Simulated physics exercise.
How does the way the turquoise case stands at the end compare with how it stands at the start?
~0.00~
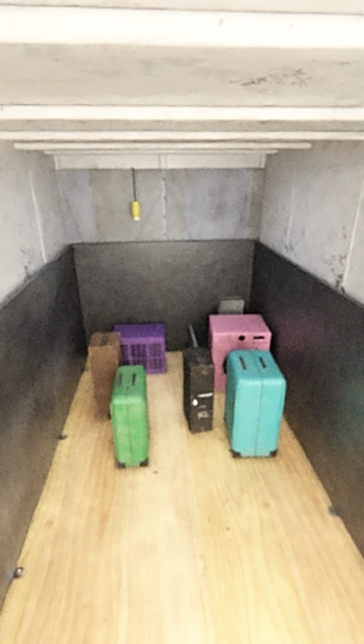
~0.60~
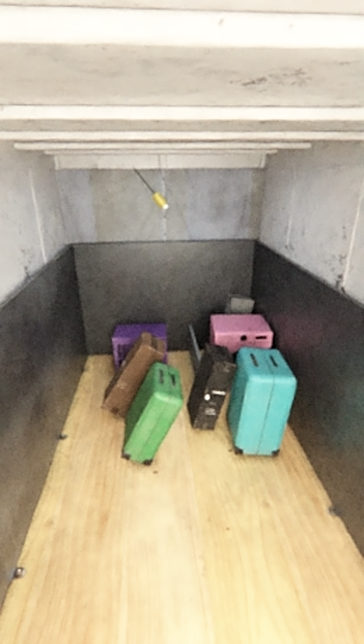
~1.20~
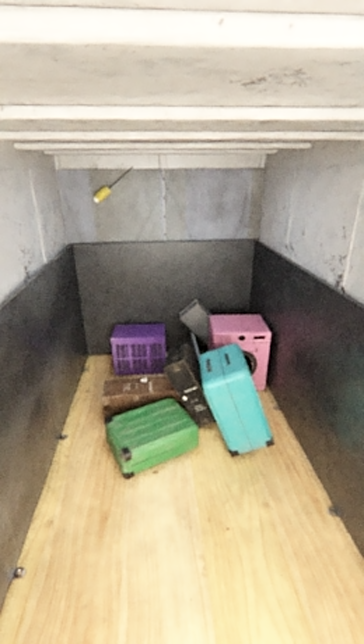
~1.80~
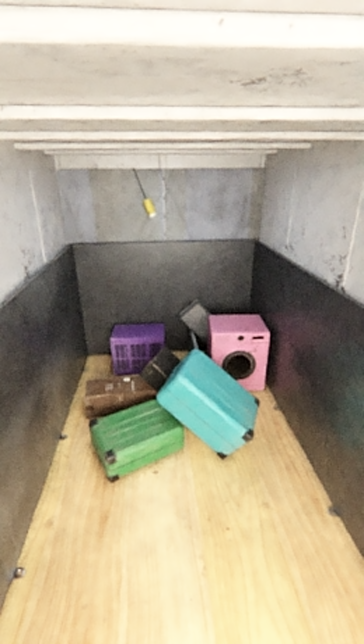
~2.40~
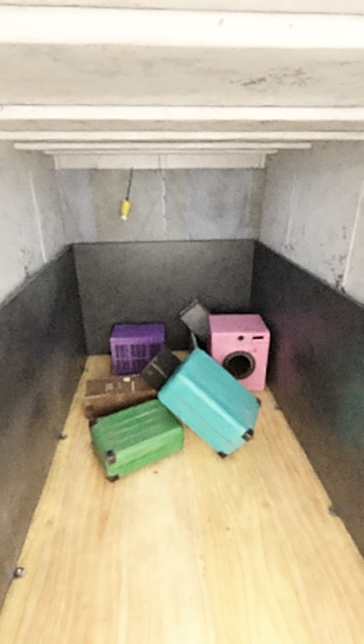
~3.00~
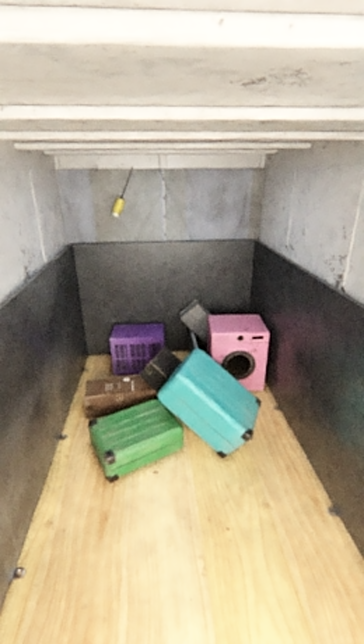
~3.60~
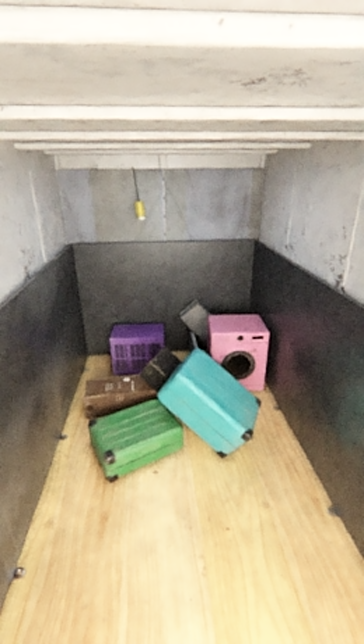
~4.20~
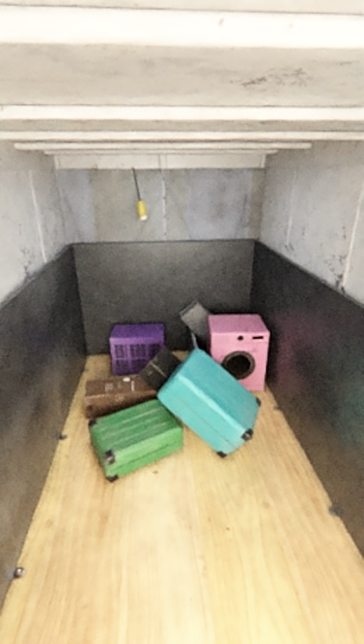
At the start the turquoise case stands upright on the right, and at the end it is leaning over to the left.
